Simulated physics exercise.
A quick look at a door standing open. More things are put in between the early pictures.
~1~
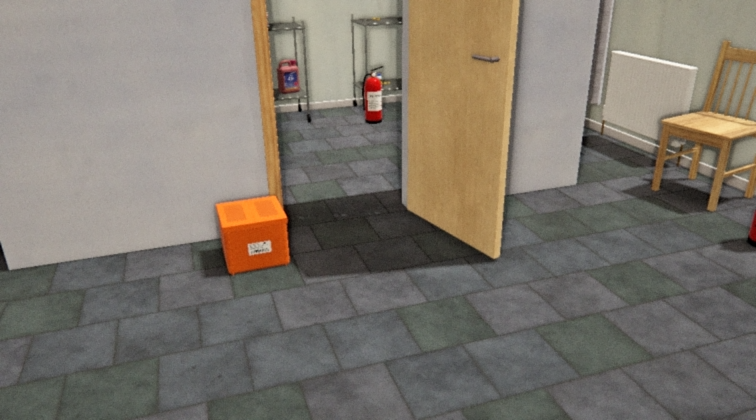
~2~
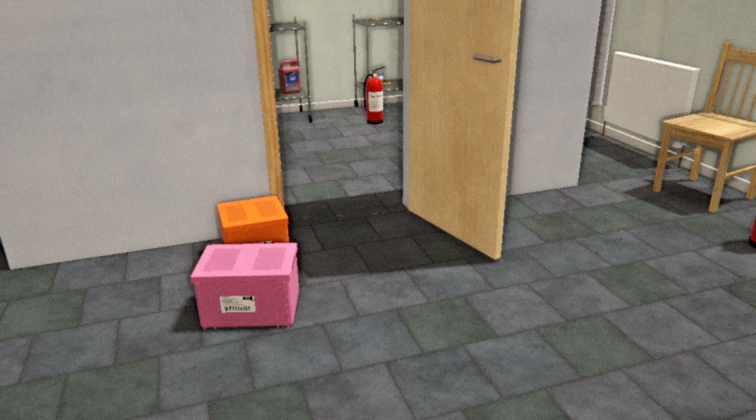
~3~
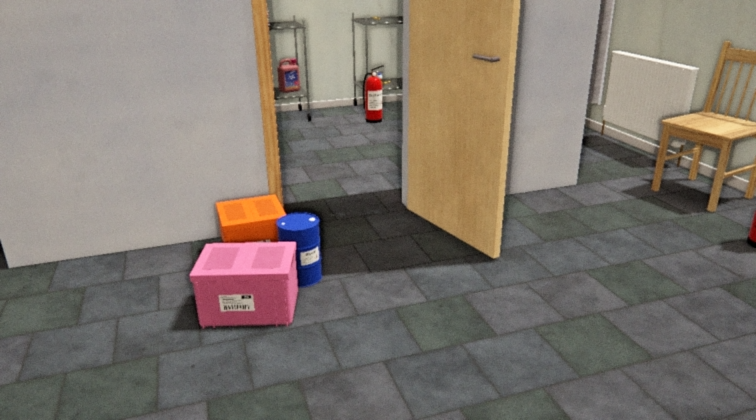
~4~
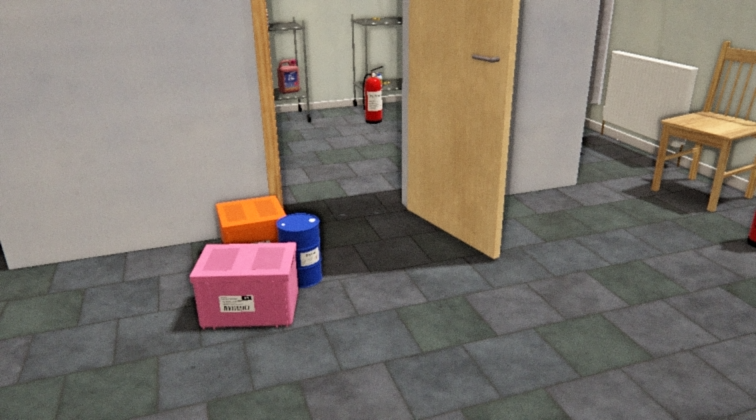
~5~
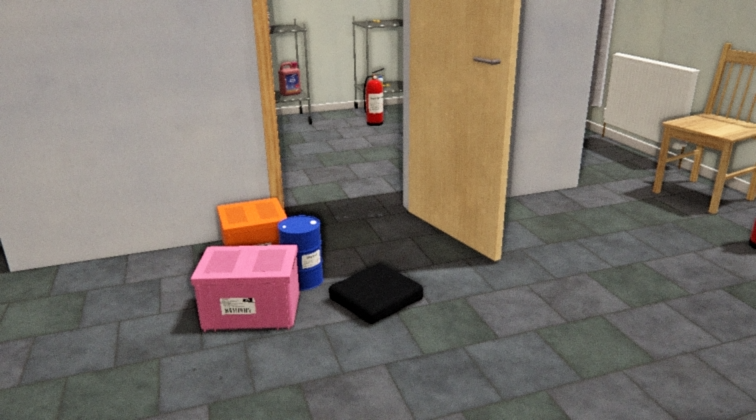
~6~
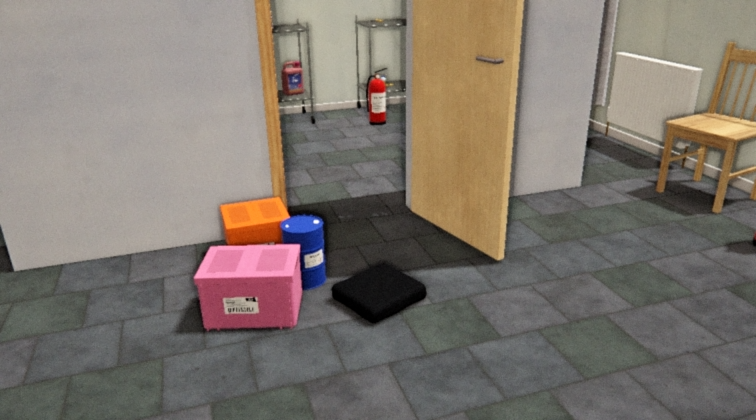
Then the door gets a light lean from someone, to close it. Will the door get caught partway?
No, it swings fully home.
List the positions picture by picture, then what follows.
Door wide open and still; orange tote (253, 234), in the first frame.
Door wide open and still; orange tote (254, 234), in the second frame.
Door wide open and still; pink tote (248, 284); blue canister (300, 250), in the third frame.
Door wide open and still; orange tote (253, 234); pink tote (248, 285), in the fourth frame.
Door wide open and still; blue canister (301, 253); orange tote (254, 236), in the fifth frame.
Door wide open and still; black cushion (379, 292); pink tote (253, 286), in the sixth frame.
Then, 1.00 s on from there, open by 73°.
Then, 1.90 s on from there, open by 33°.
In the end, open by 0°; all 4 unmoved. At the end, from the last picture's camera, black cushion near (379, 292).
